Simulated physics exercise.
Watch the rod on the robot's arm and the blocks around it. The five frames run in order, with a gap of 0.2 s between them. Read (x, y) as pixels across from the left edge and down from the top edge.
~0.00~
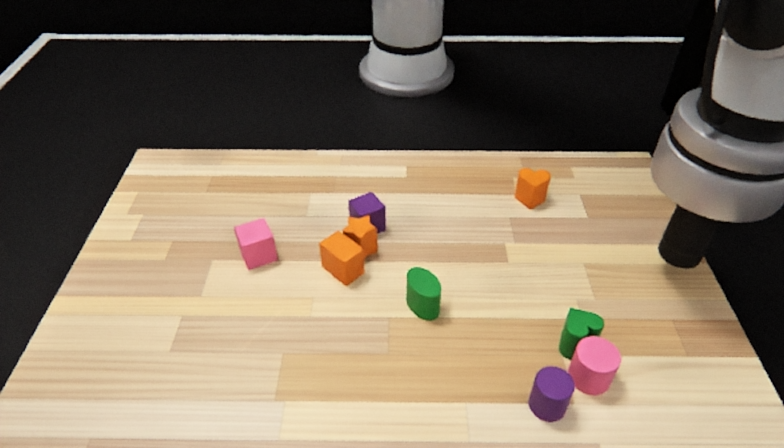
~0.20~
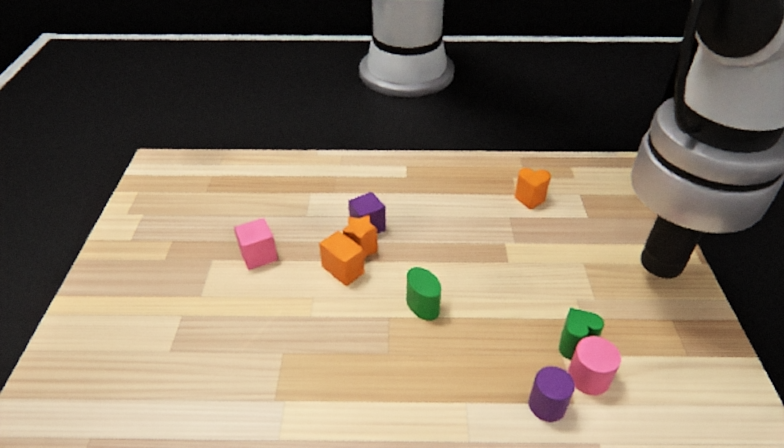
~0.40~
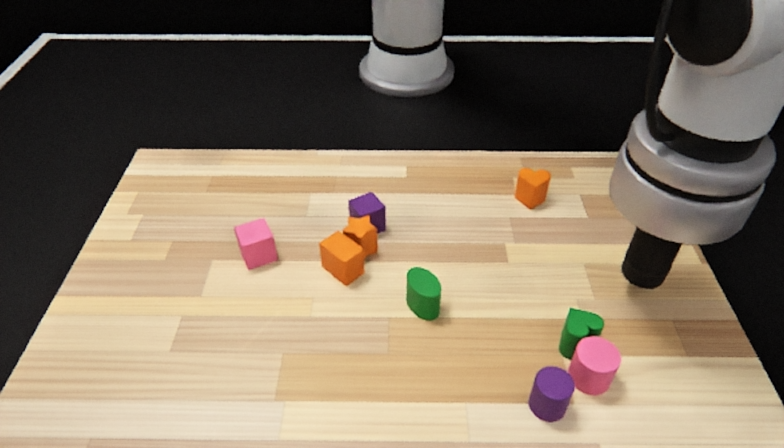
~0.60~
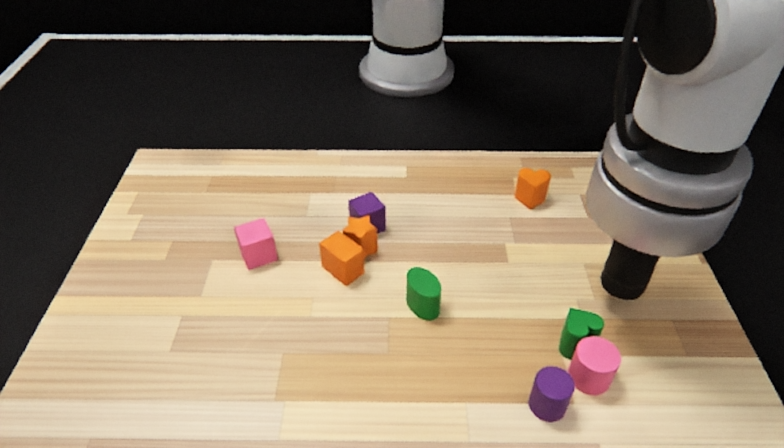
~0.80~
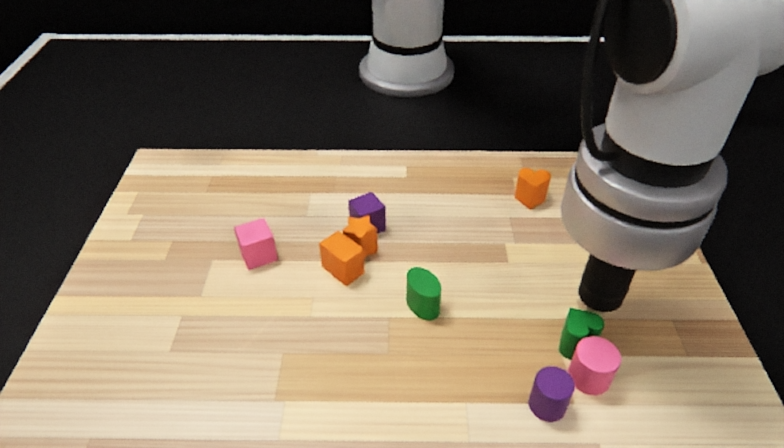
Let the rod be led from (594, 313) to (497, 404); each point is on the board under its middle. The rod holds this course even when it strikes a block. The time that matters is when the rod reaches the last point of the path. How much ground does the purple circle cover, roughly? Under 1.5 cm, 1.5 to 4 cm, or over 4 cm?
It will move more than 4 cm.
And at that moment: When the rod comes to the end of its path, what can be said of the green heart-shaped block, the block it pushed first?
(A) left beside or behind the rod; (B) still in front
Letter B.
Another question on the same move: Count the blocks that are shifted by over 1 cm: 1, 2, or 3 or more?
It moves three or more blocks.
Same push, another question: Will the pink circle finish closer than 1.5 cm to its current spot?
Answer: No.
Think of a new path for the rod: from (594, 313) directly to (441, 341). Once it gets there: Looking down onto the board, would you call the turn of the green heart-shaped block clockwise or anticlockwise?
Its spin: Anticlockwise.
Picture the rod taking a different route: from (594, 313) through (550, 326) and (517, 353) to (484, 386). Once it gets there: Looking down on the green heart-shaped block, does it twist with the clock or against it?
It twists anticlockwise.
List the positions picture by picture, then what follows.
In the first picture, rod's lower end (678, 255); purple circle (555, 382); green heart-shaped block (584, 321); pink circle (599, 354).
In the second picture, rod (661, 264); blocks still.
In the third picture, rod (642, 274); blocks still.
In the fourth picture, rod (622, 285); blocks still.
In the fifth picture, rod (600, 296); purple circle (555, 382); green heart-shaped block (584, 321); pink circle (599, 354).
The first path, step by step. One third of the way, rod (569, 325); green heart-shaped block (563, 346); pink circle (597, 370).
Two thirds of the way, rod (536, 355); purple circle (542, 408); green heart-shaped block (525, 379); pink circle (596, 373).
At the end, rod (501, 388); purple circle (535, 432); green heart-shaped block (492, 418); pink circle (596, 373).
